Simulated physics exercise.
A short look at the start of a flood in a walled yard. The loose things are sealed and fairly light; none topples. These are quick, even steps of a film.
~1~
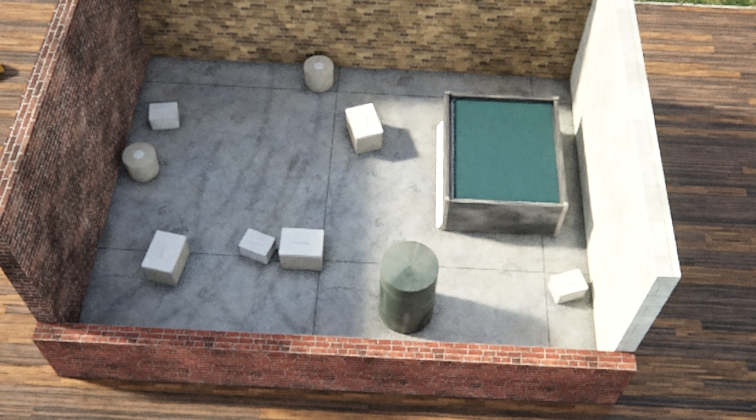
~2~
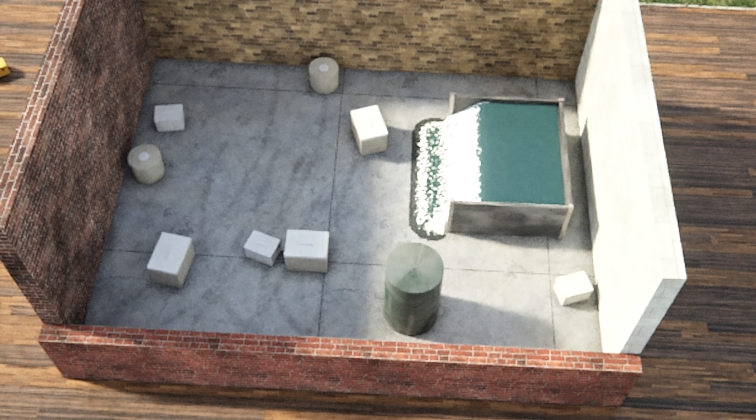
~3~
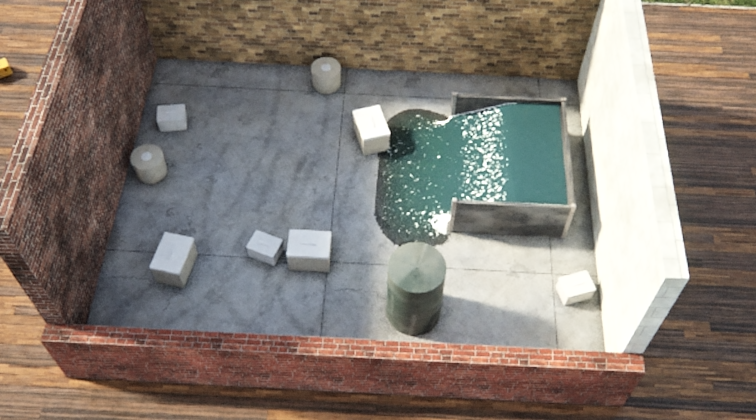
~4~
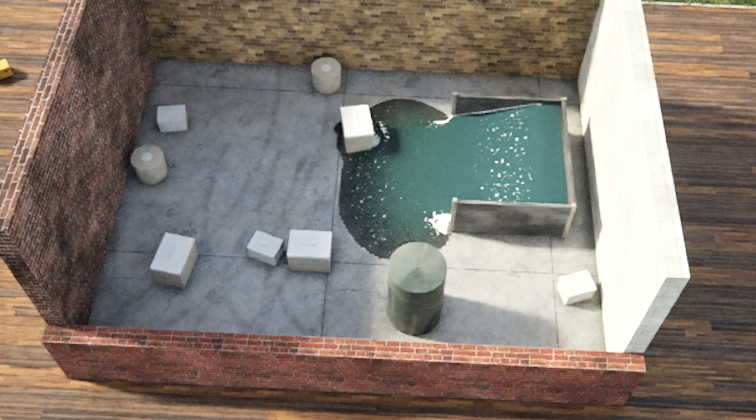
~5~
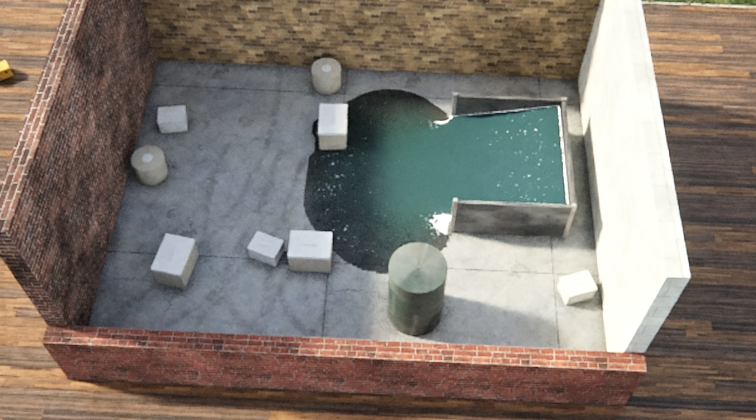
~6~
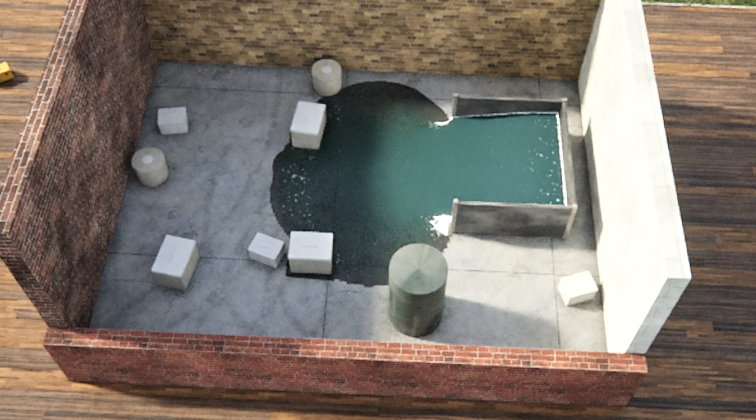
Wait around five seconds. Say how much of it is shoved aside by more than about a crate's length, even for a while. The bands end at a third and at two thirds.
Share: At least two thirds.
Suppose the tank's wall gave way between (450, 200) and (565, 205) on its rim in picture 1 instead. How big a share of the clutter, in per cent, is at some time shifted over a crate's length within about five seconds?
Some 60 per cent.
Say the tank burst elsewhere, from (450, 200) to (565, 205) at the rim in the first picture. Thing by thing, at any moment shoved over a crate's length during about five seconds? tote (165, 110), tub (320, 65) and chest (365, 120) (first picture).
As listed: Less than that, short of that, no.
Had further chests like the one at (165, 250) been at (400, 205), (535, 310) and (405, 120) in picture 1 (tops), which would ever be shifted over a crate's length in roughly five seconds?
As listed: Moved that far, under that, that far or more.
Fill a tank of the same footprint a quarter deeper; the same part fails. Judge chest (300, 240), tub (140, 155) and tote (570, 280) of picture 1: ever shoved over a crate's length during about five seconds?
One after the other: Pushed that far, swept aside, not that far.
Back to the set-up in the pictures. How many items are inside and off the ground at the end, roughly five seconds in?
It comes to 7.
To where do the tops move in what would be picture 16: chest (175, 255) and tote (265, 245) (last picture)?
At about (133, 273) and (168, 322).
A moment on, 1 of 8 are well off their spots; 0 afloat.
Next, 6 of 8 are well off their spots; 5 afloat.
Later, 6 of 8 are well off their spots; 6 afloat.
In the end, 6 of 8 are well off their spots, and 7 have been at some point; 7 afloat.
